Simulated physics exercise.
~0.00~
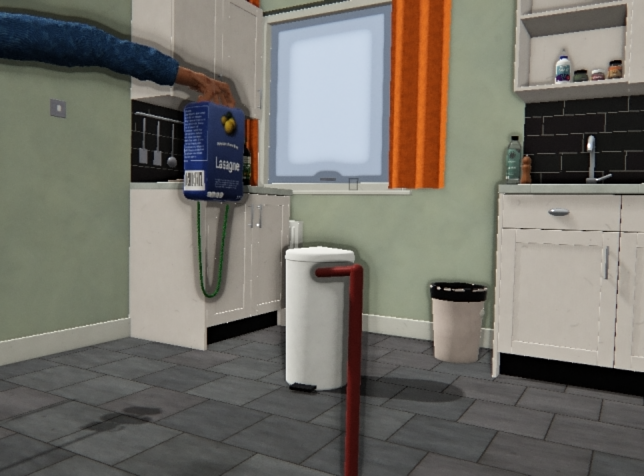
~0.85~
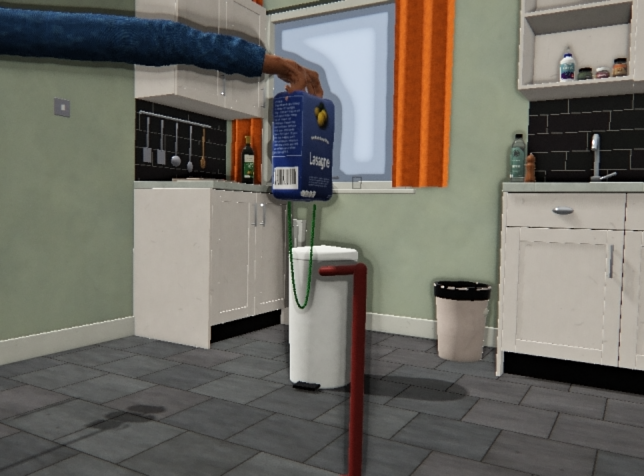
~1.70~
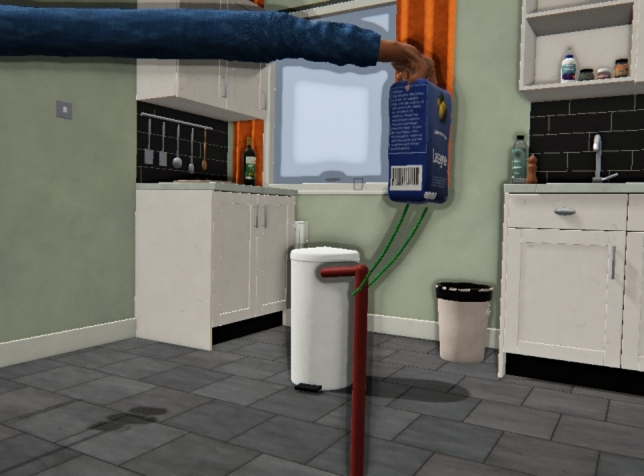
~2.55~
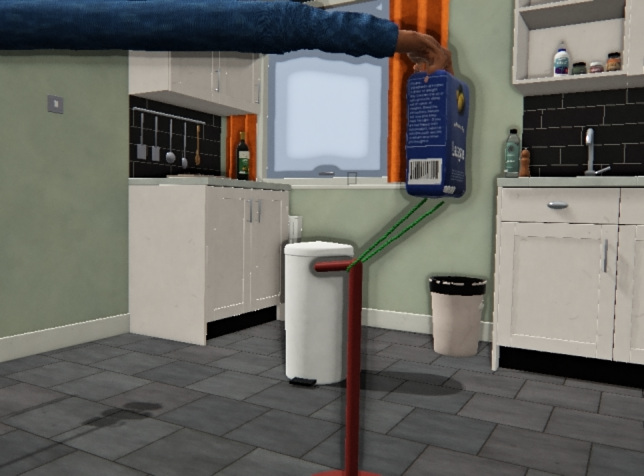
An arm in a blue sleeve reaches in from the left, holding a blue printed sack upright with a green loop hanging beneath it. The eye-level view, swaying slightly, shows a kitchen with green walls, white cupboards, an orange curtain by the window and a grey tiled floor. A dark red post with a sideways hook stands in front of a white bin, with a smaller bin to the right. The hand carries the sack rightward over the post, its loop hanging low enough to meet the hook. Past the post, the loop catches and stretches tight, and the hand stops with the sack snagged.
